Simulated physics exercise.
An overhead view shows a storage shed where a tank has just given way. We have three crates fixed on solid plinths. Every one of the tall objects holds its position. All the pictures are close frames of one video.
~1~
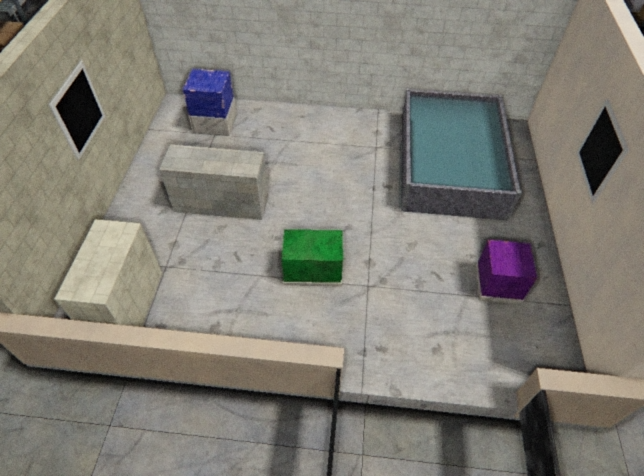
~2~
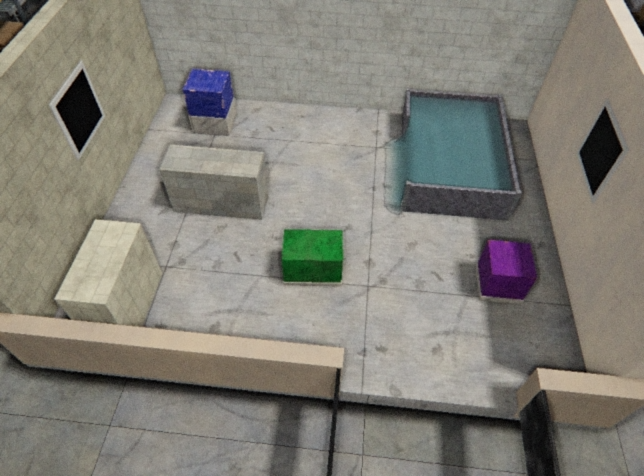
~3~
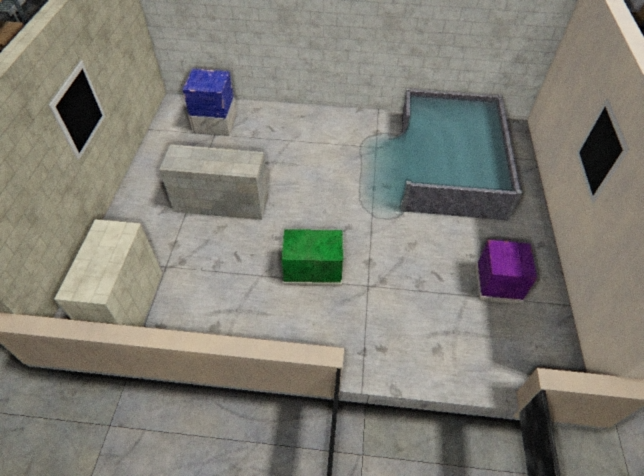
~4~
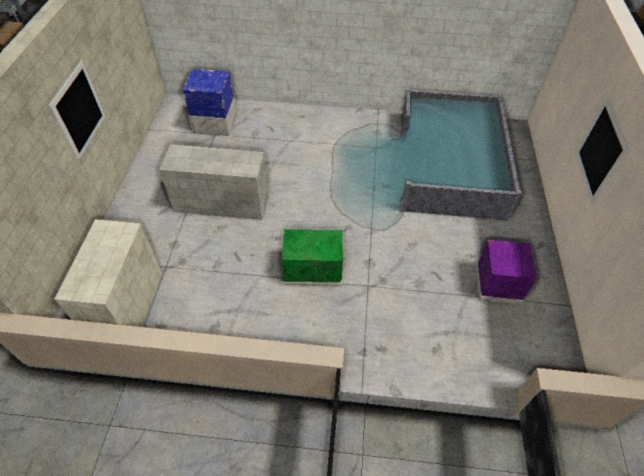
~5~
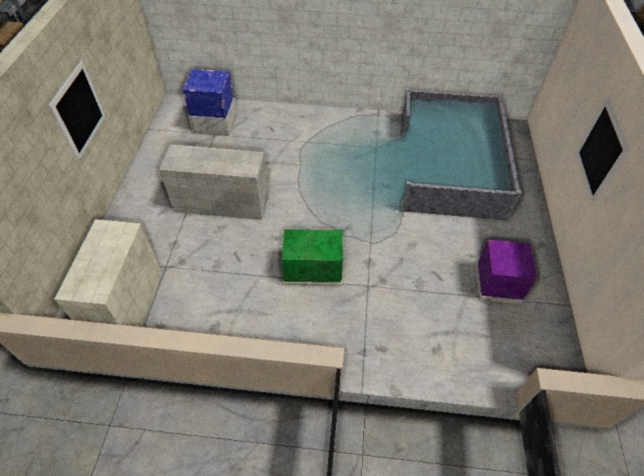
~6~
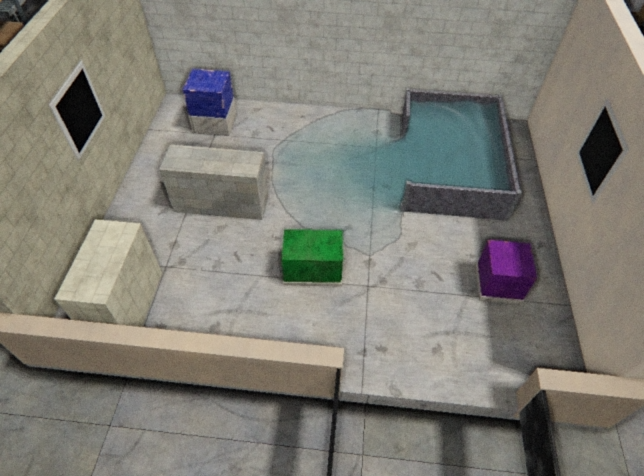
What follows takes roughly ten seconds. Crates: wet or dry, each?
At the end, the blue crate will be out of the water's reach, the green crate will be within the water's reach, the purple crate will be out of the water's reach.
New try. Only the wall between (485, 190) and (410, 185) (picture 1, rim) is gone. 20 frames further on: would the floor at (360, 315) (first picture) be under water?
Looking at that point, I'd call it drenched.
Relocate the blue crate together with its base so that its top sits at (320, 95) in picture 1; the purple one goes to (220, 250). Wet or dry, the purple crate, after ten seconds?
Purple crate: Is reached.
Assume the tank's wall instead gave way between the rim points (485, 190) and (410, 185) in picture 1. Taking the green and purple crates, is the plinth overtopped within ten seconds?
Within ten seconds the green crate is drenched and the purple crate is drenched.
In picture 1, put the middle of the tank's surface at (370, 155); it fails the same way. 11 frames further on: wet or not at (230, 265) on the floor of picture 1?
That point would end up soaked.
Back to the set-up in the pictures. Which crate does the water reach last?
My answer is the purple one.
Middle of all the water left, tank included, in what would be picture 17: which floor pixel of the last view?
The centre of mass sits at about (347, 170).
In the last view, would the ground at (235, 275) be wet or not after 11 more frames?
Lab note: Spot reads soaked.
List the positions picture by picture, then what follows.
The first picture shows the open tank at (457, 140) is whole and still.
In the second picture, the front is at (395, 209), out from the gap at (407, 165).
In the third picture, water pours out at (406, 167) and has run to (380, 214).
In the fourth picture, water pours out at (406, 168) and has run to (344, 139).
In the fifth picture, the front is at (306, 150), out from the gap at (406, 168).
In the sixth picture, water pours out at (406, 167) and has run to (280, 150).
A moment on, water covers 35 % of the floor; the blue crate water round its plinth, the green crate water round its plinth, the purple crate not reached.
Next, water covers 45 % of the floor; the blue crate water round its plinth, the green crate water round its plinth, the purple crate not reached.
Then, water covers 60 % of the floor; the blue crate water round its plinth, the green crate water round its plinth, the purple crate not reached.
Later, water covers 75 % of the floor; the blue crate water round its plinth, the green crate water round its plinth, the purple crate not reached.
In the end, water covers 95 % of the floor; the blue crate stayed above the water, the green crate was topped, the purple crate stayed above the water.
